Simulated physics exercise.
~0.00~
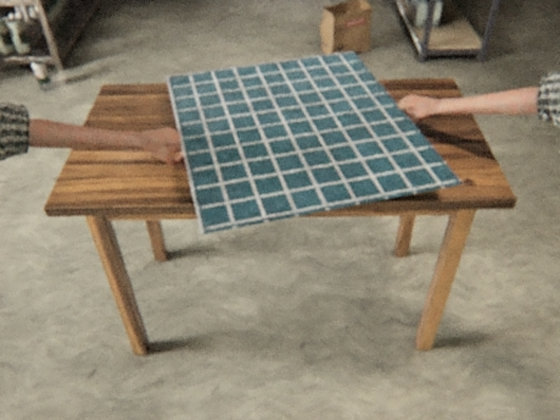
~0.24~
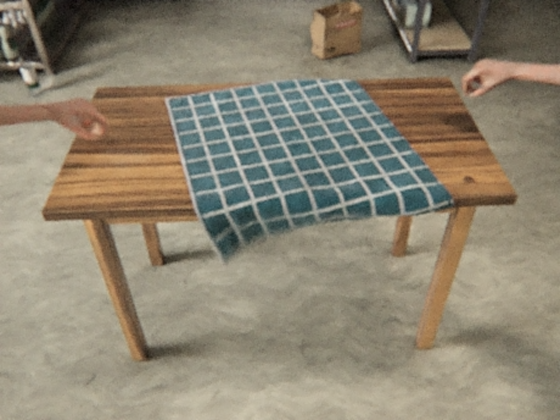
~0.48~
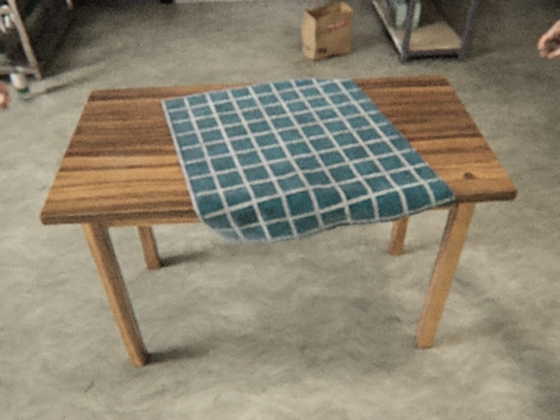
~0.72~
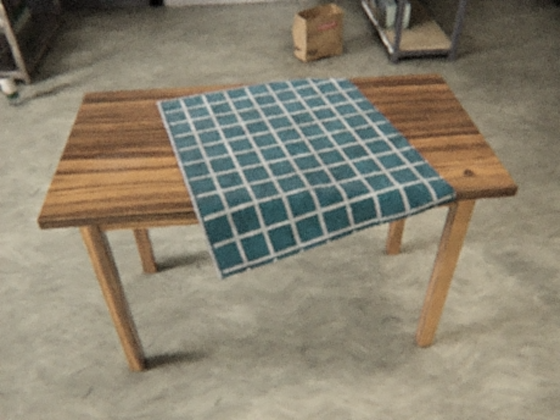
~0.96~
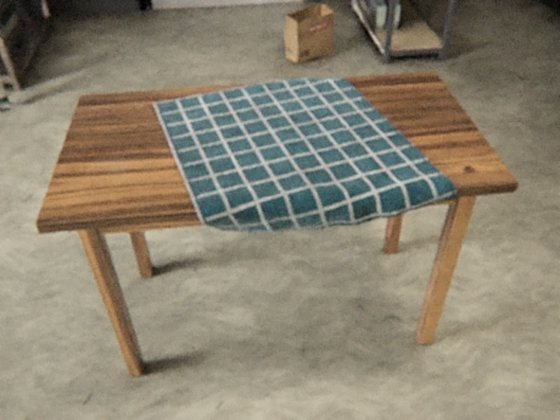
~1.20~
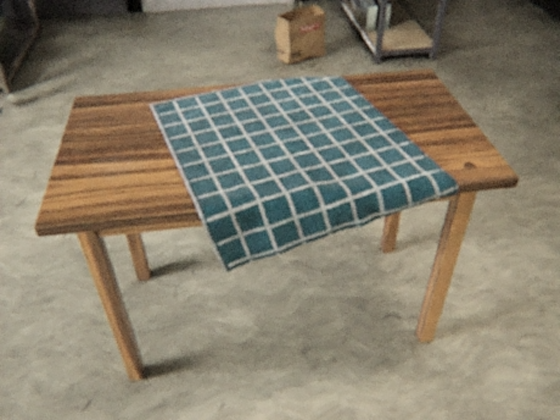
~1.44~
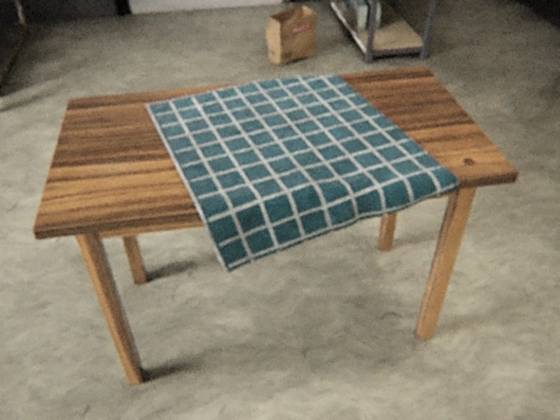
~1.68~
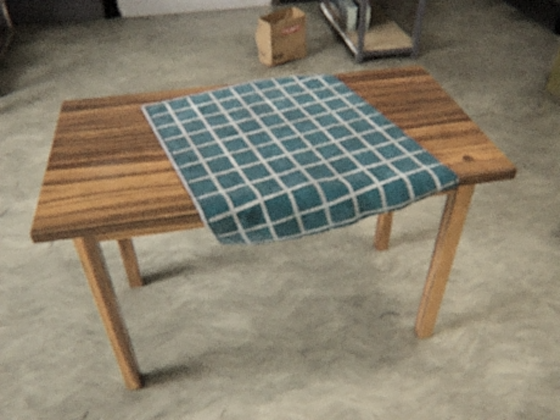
In a room with a concrete floor, two hands let go of a teal checked tea towel over a wooden table and drew away; its front corner drooped over the edge and swayed, but the cloth stayed on the top.
